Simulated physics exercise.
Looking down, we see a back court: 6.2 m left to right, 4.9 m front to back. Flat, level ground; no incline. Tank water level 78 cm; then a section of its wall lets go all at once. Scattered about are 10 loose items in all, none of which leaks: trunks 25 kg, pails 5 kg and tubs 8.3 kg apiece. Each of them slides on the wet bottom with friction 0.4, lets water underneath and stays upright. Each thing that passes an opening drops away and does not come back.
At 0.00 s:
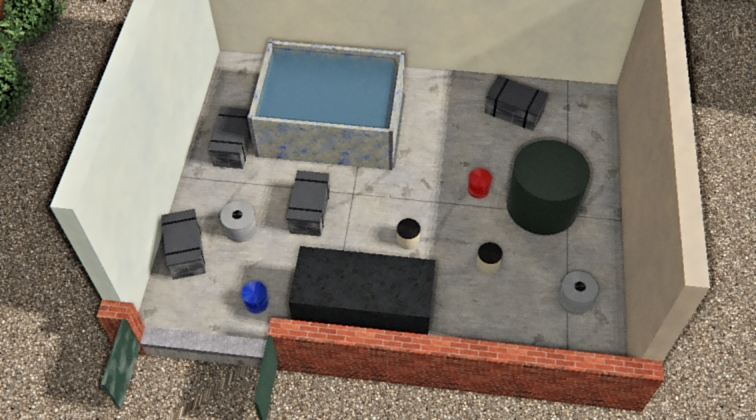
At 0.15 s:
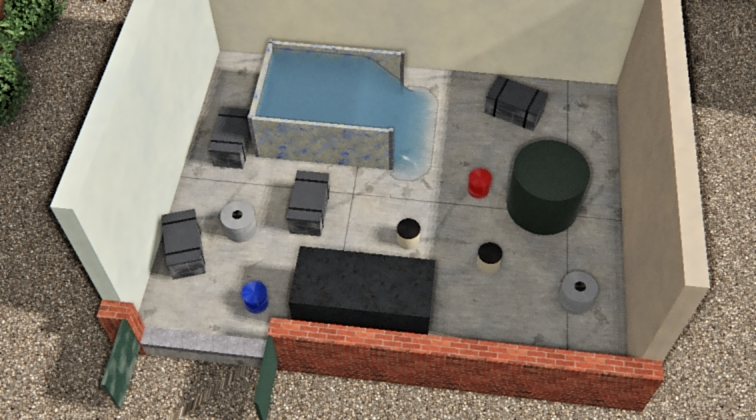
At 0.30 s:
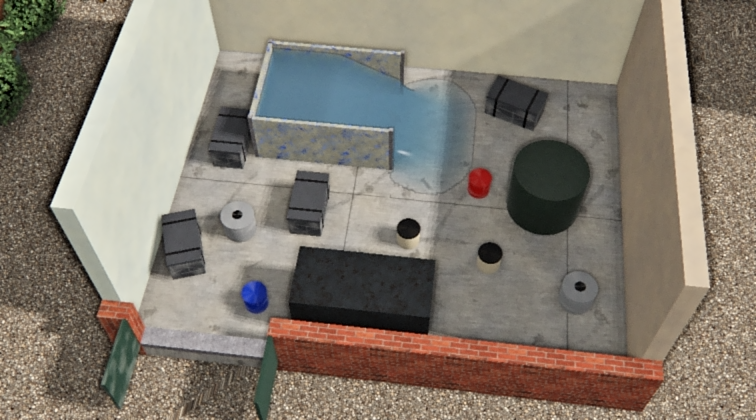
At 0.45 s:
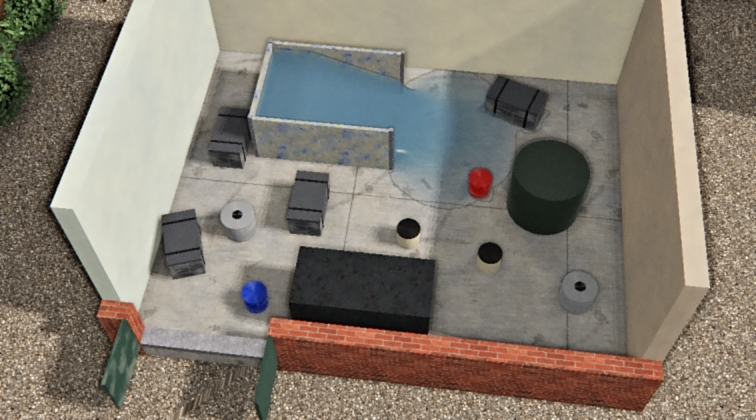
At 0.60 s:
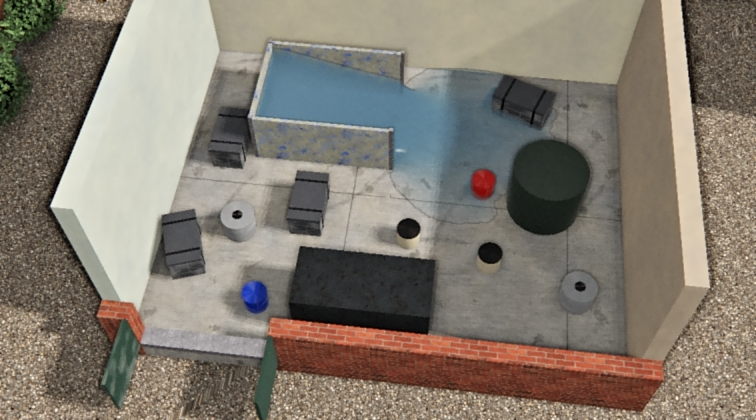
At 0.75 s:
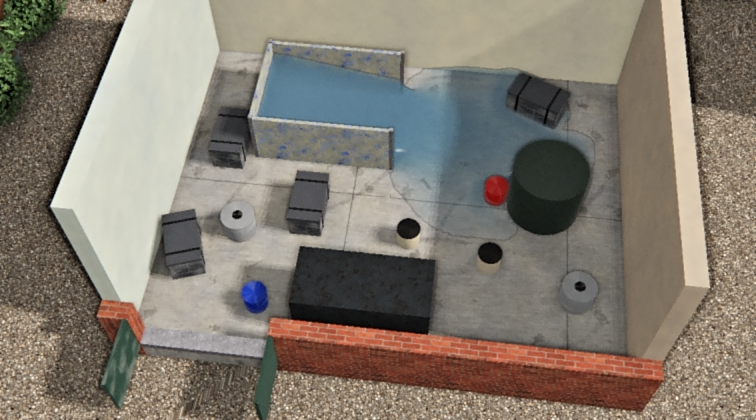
Water pouring from the open right side of a raised tank, spreading across a walled court and nudging a red pail and dark crate rightward.
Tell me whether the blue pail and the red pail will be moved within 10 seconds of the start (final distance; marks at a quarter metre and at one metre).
By the end, the blue pail remains about where it was, while the red pail winds up a long way off.
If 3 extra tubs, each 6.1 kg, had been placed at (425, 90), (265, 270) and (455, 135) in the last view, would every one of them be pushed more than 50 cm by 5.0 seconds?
Taking them in the order given: Exceeds it, falls short and exceeds it.
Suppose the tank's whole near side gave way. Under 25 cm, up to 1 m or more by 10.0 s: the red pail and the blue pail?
Then the red pail shifts slightly and the blue pail goes a great distance.
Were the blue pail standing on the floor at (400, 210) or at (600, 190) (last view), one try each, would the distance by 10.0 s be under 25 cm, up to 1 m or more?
From the first spot it goes a long way, and from the second it goes a long way.
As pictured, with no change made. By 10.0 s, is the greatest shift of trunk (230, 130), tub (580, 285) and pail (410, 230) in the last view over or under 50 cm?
Within the limit, then beyond the limit, then beyond the limit.
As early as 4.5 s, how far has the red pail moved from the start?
Displacement near 250 cm.
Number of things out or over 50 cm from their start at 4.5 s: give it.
The answer is 4.
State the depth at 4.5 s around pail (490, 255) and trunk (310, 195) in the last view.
11 and 0 cm.
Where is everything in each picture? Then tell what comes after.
The first frame shows the blue pail at (254, 292) rests on the ground; the red pail at (480, 178) rests on the ground; 2.7 m2 under water; 0 of 10 have shifted.
The second frame shows the blue pail at (254, 292) rests on the ground; the red pail at (480, 178), on the bottom; 3.6 m2 under water; 0 of 10 have shifted.
The third frame shows the blue pail at (254, 292) rests on the ground; the red pail at (480, 178) rests on the ground; water covers 4.9 m2; 0 of 10 have shifted.
The fourth frame shows the blue pail at (254, 292), on the bottom; the red pail at (481, 178) rests on the ground; 6.3 m2 under water; 0 of 10 have shifted.
The fifth frame shows the blue pail at (254, 292), on the bottom; the red pail at (484, 179) rests on the ground, 5 cm from its start; water covers 7.5 m2; 2 of 10 have shifted.
The sixth frame shows the blue pail at (254, 292) rests on the ground; the red pail at (497, 185) rests on the ground, 26 cm from its start; 8.7 m2 under water; 2 of 10 have shifted.
After 2.0 s the blue pail is near (254, 292), 0.0 m from its start, aground; the red pail is near (557, 337), 2.5 m from its start, aground; 0 of 10 are out; 1 afloat.
After 4.5 s the blue pail is near (254, 292), 0.0 m from its start, aground; the red pail is near (515, 336), 2.5 m from its start, afloat; 0 of 10 are out; 4 afloat.
After 7.0 s the blue pail is near (243, 295), 0.1 m from its start, aground; the red pail is near (437, 254), 1.4 m from its start, afloat; 0 of 10 are out; 6 afloat.
After 10.0 s the blue pail is near (246, 299), 0.1 m from its start, aground; the red pail is near (273, 245), 3.0 m from its start, aground; 1 of 10 are out; 7 afloat.
